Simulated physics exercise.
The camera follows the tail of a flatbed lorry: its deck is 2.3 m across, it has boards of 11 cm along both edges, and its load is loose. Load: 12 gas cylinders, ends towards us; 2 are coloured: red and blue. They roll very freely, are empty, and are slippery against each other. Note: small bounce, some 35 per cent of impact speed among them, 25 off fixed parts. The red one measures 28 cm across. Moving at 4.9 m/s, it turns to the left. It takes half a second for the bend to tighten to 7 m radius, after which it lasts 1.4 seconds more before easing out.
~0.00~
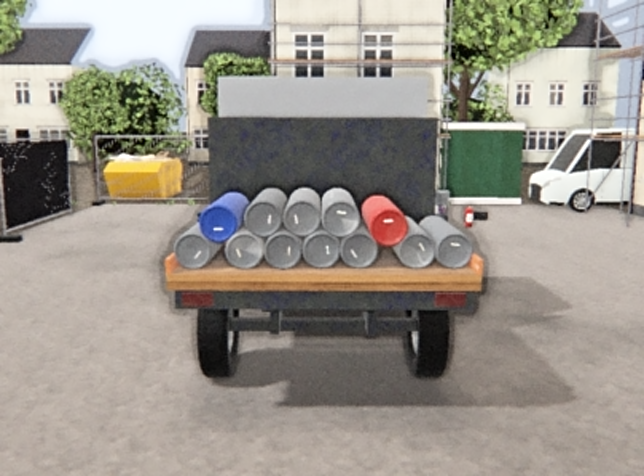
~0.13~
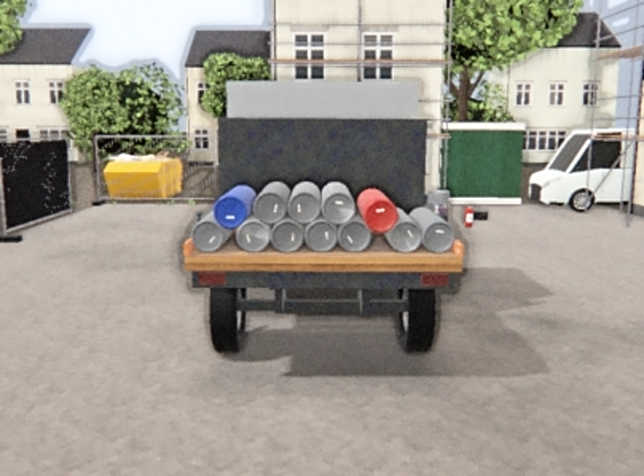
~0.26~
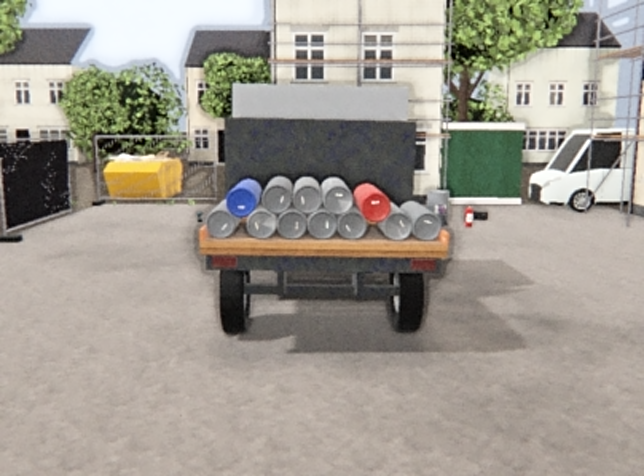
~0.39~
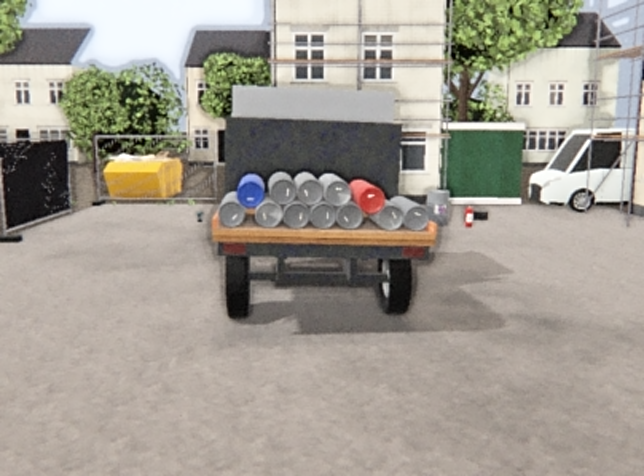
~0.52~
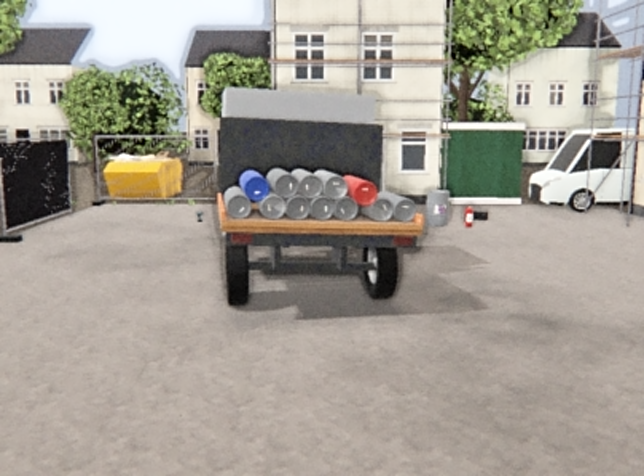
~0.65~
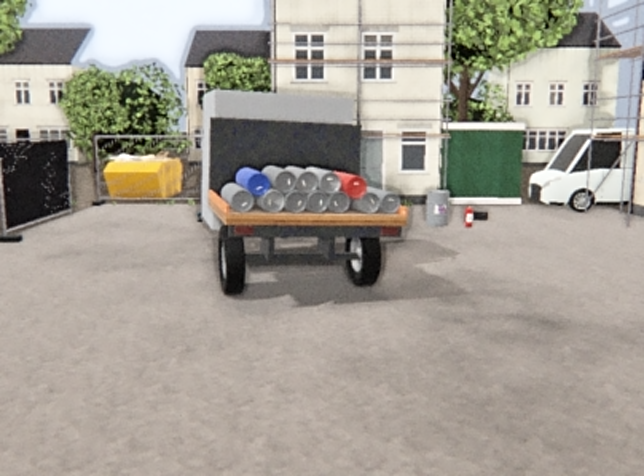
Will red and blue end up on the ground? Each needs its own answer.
Red cylinder: Off; blue: Stays on.
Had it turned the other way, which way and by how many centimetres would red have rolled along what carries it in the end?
Some 20 cm leftwards.
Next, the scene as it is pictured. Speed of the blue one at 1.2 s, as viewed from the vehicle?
Close to 0.0 m/s at that moment.
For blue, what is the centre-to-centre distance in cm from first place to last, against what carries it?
For blue, 20.
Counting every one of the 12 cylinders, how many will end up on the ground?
That comes to 1 in total.
After 1.2 s, red is up on others, 50 cm from the right edge, rolling right; blue is up on others, 55 cm from the left edge; 0 of 12 are off.
After 1.9 s, red is over the right board and falling; no change for blue; 1 of 12 is off.
At rest (2.5 s), red is over the right board and gone; blue is up on others, 55 cm from the left edge; 1 of 12 is off.
